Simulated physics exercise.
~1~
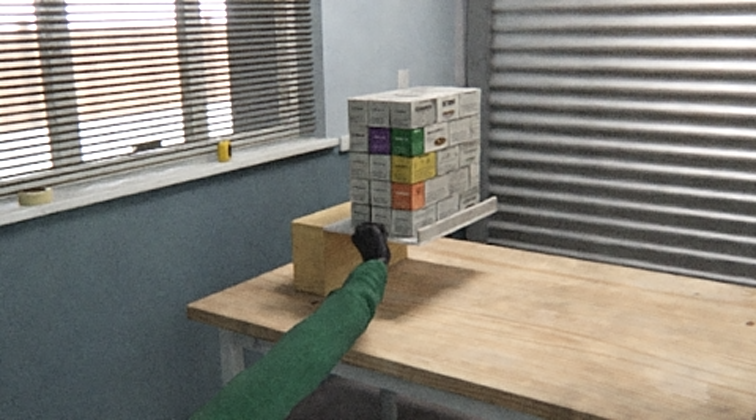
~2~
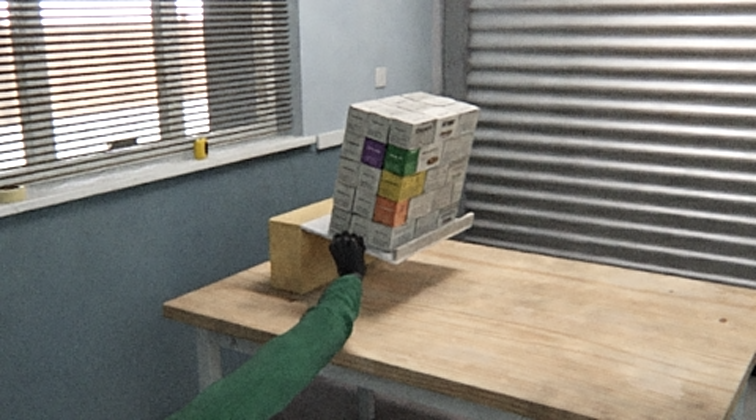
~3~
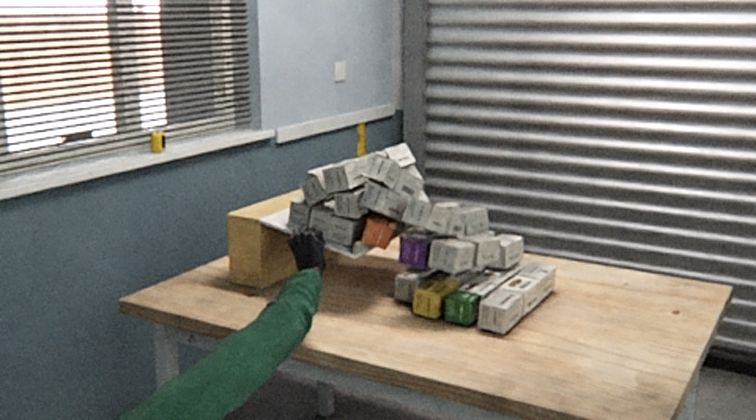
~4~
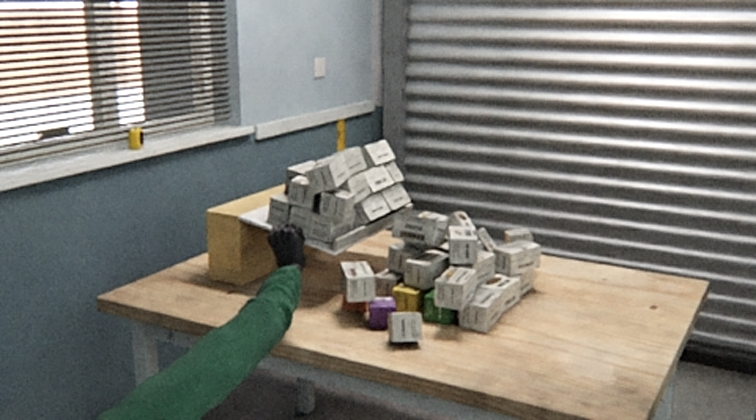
A tall block of stacked white packets, with purple, green, yellow and orange ones among them, stands on a tray beside a wooden block on a table. The view looks across the room, with a blinded window at left and corrugated shutter behind, as a green-sleeved arm in a black glove reaches to the tray. The tray tilts down to the right and the stack leans. Its upper and outer packets topple onto the tabletop, the coloured ones tumbling too. Finally, a jumbled pile including purple, yellow and green lies on the table, while many white packets remain slumped on the sloping tray.
